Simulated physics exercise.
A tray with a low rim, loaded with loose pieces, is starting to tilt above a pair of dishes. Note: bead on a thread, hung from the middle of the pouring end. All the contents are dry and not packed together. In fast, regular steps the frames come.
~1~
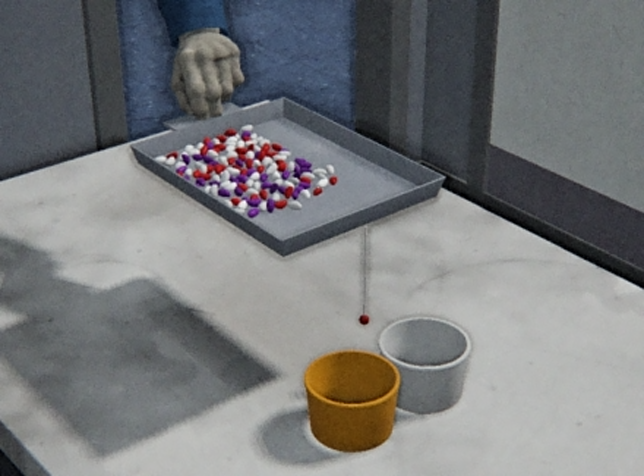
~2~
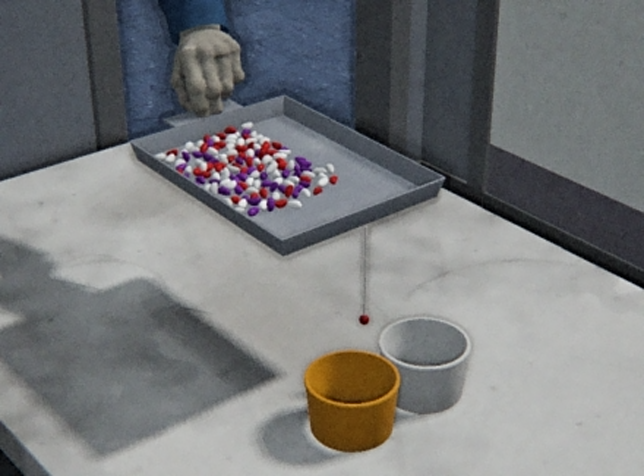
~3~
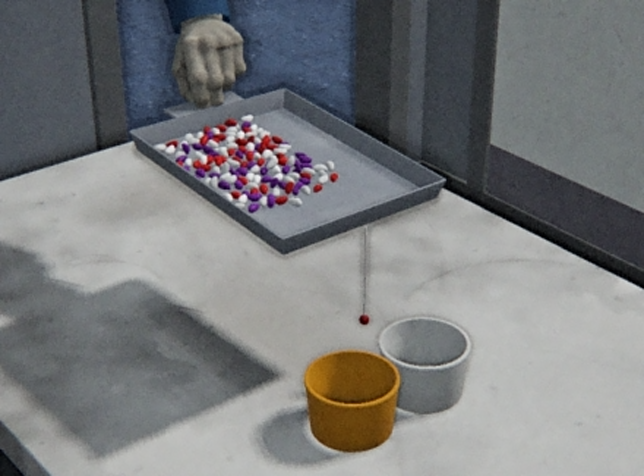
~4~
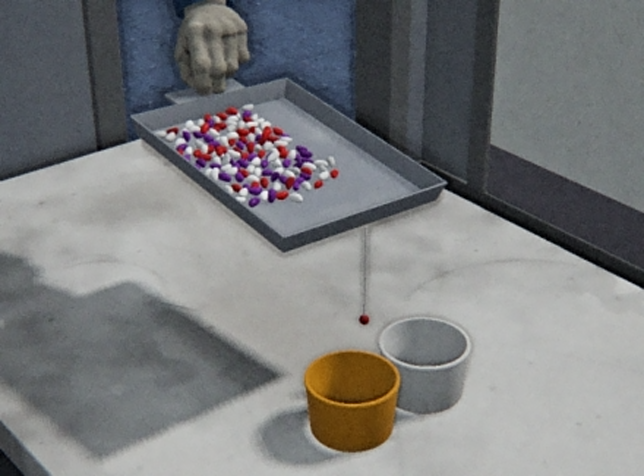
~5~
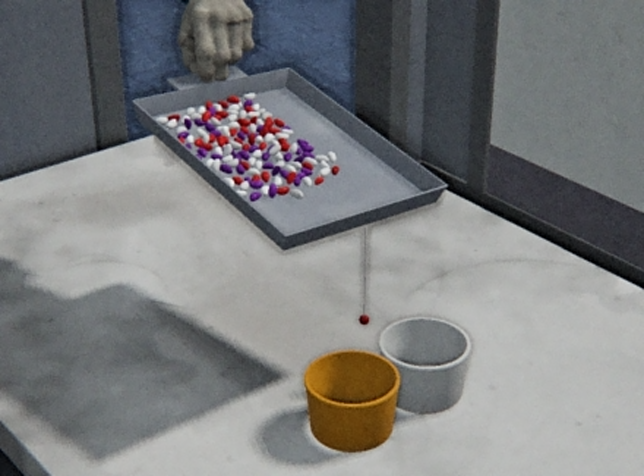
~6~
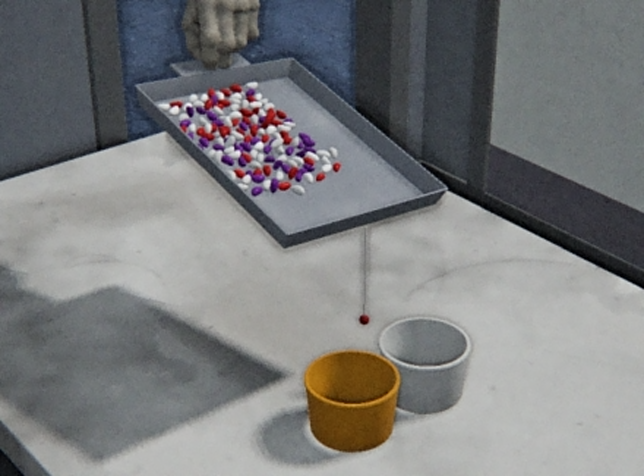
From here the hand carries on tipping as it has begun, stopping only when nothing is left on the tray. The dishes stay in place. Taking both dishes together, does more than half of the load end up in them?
The dishes catch a minority of the load.
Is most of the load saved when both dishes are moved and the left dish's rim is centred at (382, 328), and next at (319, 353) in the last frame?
Held in all, by try: A larger portion, then a smaller portion.
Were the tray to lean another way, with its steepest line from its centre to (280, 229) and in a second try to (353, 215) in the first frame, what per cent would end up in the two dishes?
First heading roughly 10 %, second roughly 80 %.
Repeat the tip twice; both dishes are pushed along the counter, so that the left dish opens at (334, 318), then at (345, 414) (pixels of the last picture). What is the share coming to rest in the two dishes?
Respectively 10 percent and 0 percent.
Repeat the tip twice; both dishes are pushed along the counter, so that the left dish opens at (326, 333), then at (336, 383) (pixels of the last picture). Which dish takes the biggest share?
In the first try it's the one on the right, and in the second it's the one on the right.
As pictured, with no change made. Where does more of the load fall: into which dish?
Winner, as observed: The right-positioned one.
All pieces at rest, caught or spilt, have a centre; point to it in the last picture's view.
About (450, 363).
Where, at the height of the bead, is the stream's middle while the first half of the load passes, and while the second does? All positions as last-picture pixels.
First near (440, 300), later near (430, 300).
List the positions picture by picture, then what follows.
In the first picture, corners of the pouring end near (283, 236) and (437, 177), level; middle of the load near (244, 172), jelly beans; left dish near (382, 419); right dish near (454, 382); bead on its thread near (364, 320).
In the second picture, corners of the pouring end near (283, 236) and (437, 177), level; middle of the load near (244, 171).
In the third picture, corners of the pouring end near (284, 234) and (438, 179), tipped barely, lowest at the right corner; middle of the load near (244, 165).
In the fourth picture, corners of the pouring end near (285, 233) and (439, 181), tipped a little, lowest at the right corner; middle of the load near (244, 156).
In the fifth picture, corners of the pouring end near (287, 231) and (440, 184), tipped a little, lowest at the right corner; middle of the load near (246, 147).
In the sixth picture, corners of the pouring end near (289, 229) and (441, 187), tipped clearly, lowest at the right corner; middle of the load near (247, 139); left dish near (382, 419); right dish near (454, 382).
Shortly afterwards, tray tipped steeply; all but a few on the tray; a little in the air.
Next, tray tipped right over; the bulk on the tray; only a few in the right dish; a little outside both; a little in the air.
Some moments later, tray tipped past a quarter turn; only a few in the left dish; near a third in the right dish; near two thirds outside both.
In the end, tray tipped past a quarter turn; only a few in the left dish; near a third in the right dish; near two thirds outside both.
